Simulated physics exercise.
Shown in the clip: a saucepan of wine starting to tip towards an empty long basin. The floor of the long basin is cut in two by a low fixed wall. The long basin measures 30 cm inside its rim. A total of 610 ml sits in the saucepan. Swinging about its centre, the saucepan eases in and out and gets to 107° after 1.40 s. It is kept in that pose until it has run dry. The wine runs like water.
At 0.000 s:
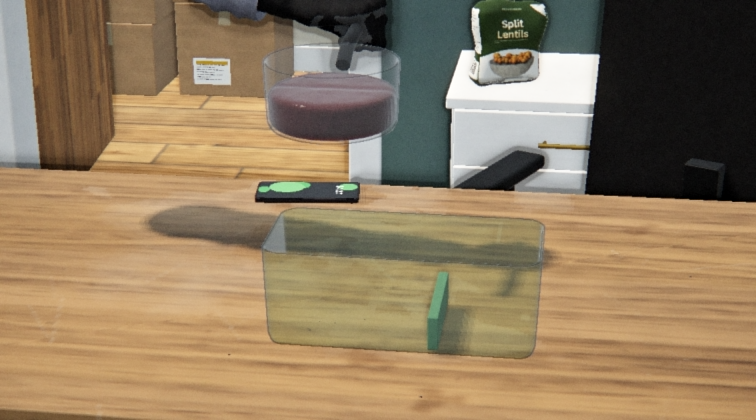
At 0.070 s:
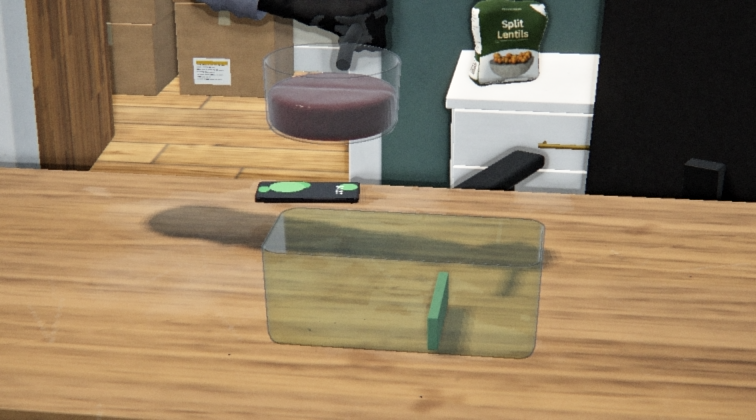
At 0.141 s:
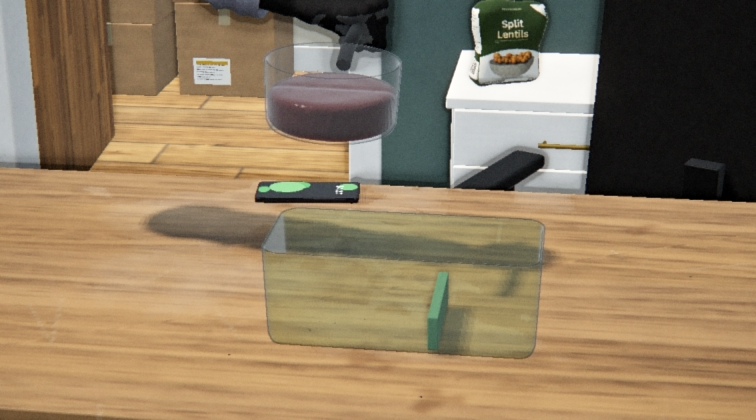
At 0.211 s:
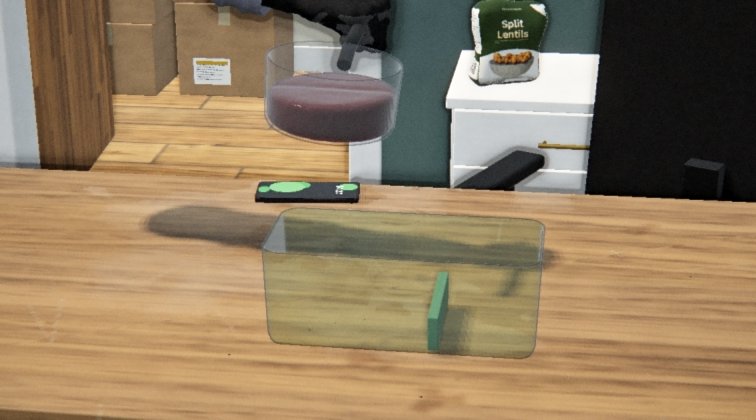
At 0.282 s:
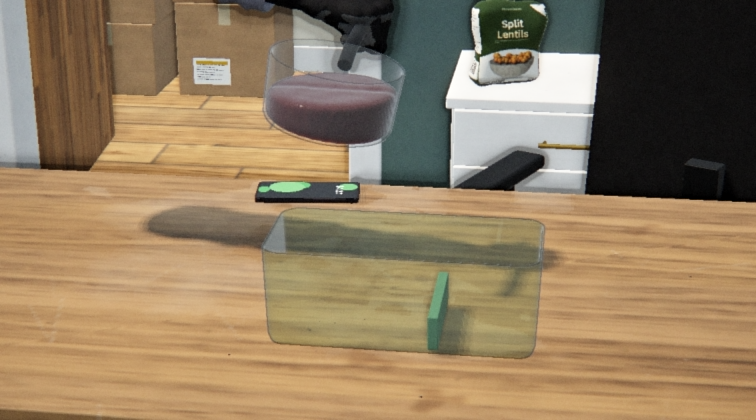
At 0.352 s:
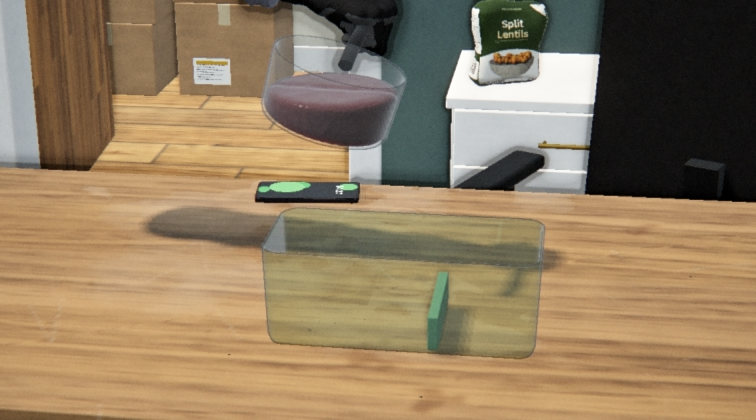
The clip shows a clear round container of dark red wine above a wooden counter, near an empty see-through basin with a green upright piece; the container starts level, then tilts gradually to the right.
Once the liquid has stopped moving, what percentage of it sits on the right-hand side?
About 60 per cent.
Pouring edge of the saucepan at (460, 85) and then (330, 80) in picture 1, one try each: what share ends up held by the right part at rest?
Try 1: Approx. 80 %; try 2: Approx. 5 %.
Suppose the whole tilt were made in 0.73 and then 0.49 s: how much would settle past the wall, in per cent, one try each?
About 40 %, then about 30 %.
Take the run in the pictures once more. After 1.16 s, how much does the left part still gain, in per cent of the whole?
Around 22 per cent.
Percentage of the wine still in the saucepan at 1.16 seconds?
12 %.
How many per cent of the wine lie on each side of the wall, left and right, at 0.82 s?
I'd say some 2 on the left and some 6 on the right.
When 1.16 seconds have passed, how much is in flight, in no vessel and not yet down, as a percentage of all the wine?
Close to 12 in every hundred parts.
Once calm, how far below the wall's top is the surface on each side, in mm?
I'd say some 30 mm on the left and some 12 mm on the right.
Then, 0.82 s in, the tilt is 67° and 61 per cent is still to pour, 2 is left of the wall and 6 right of it.
Then, 1.16 s in, the tilt is 99° and 12 per cent is still to pour, 17 is left of the wall and 59 right of it.
Then, 1.51 s in, the tilt is 107° and 0 per cent is still to pour, 38 is left of the wall and 60 right of it.
Then, 1.90 s in, the tilt is 107° and 0 per cent is still to pour, 39 is left of the wall and 60 right of it.
Finally, 39 per cent lies left of the wall, 60 right of it and 0 outside.
